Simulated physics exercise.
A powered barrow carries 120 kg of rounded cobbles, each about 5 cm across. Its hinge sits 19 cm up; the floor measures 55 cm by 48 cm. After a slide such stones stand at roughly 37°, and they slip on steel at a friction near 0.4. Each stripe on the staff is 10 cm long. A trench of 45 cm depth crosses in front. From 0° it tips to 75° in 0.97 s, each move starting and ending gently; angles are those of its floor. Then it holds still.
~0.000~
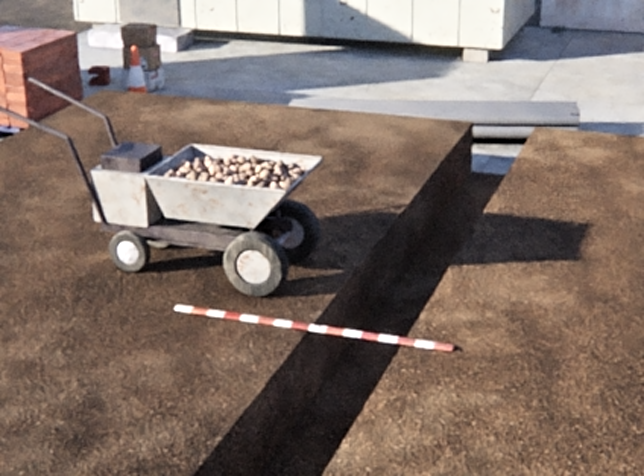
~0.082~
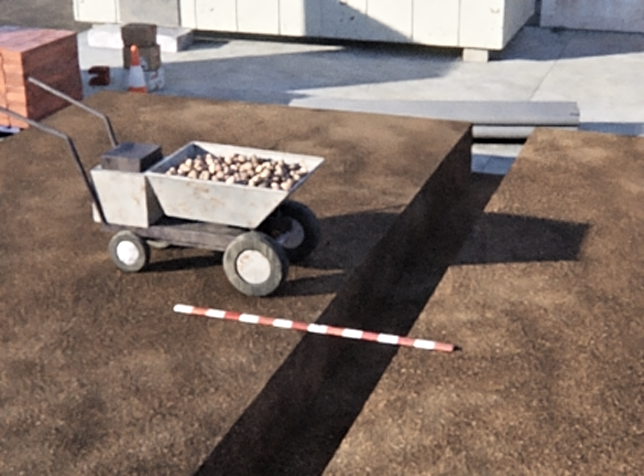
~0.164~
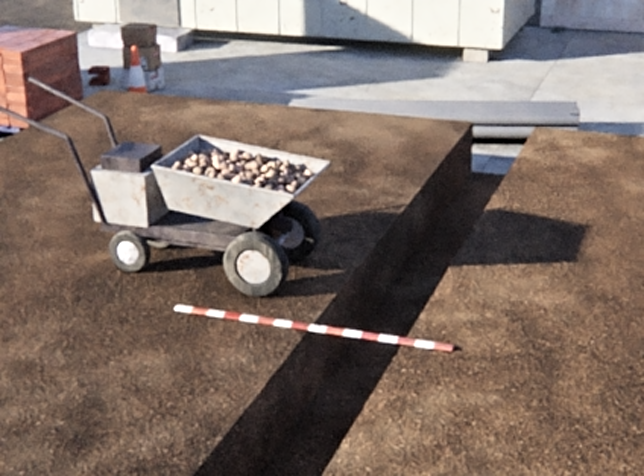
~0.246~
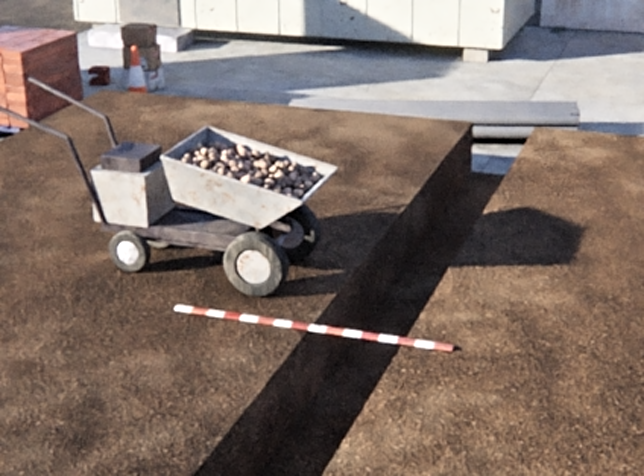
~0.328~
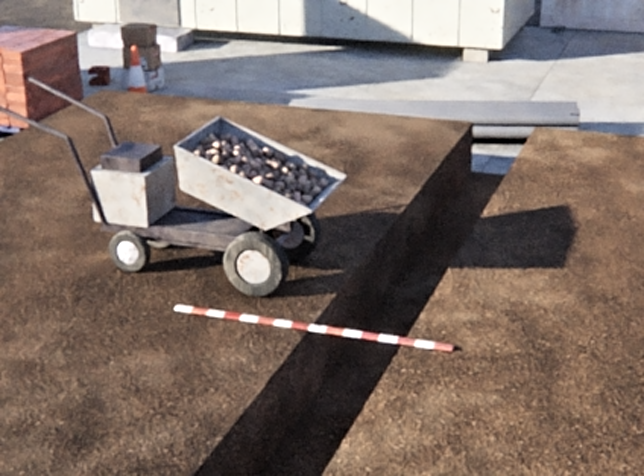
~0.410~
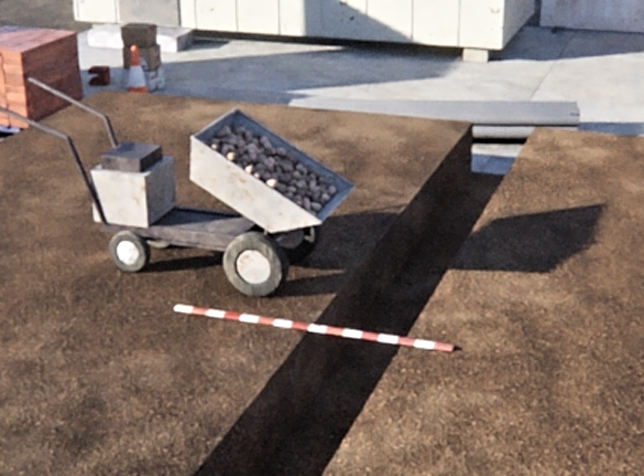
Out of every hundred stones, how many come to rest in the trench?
About 100 per cent.
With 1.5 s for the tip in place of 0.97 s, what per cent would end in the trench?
In that case some 100 per cent.
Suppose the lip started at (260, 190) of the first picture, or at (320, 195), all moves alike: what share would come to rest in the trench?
First some 100, then 75 per cent.
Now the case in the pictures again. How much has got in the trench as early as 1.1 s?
About 55 per cent by then.
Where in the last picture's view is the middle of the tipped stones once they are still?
Around (399, 353).
After 0.7 s the floor is at 64°; 100 % in the tray; the foremost stones are at (348, 254).
After 1.1 s the floor is at 75°; 46 % in the tray, 54 % in the trench; the foremost stones are at (425, 344).
After 1.4 s the floor is at 75°; 10 % in the tray, 90 % in the trench; the foremost stones are at (426, 353).
After 3.4 s the floor is at 75°; 0 % in the tray, 100 % in the trench; the foremost stones are at (421, 354).
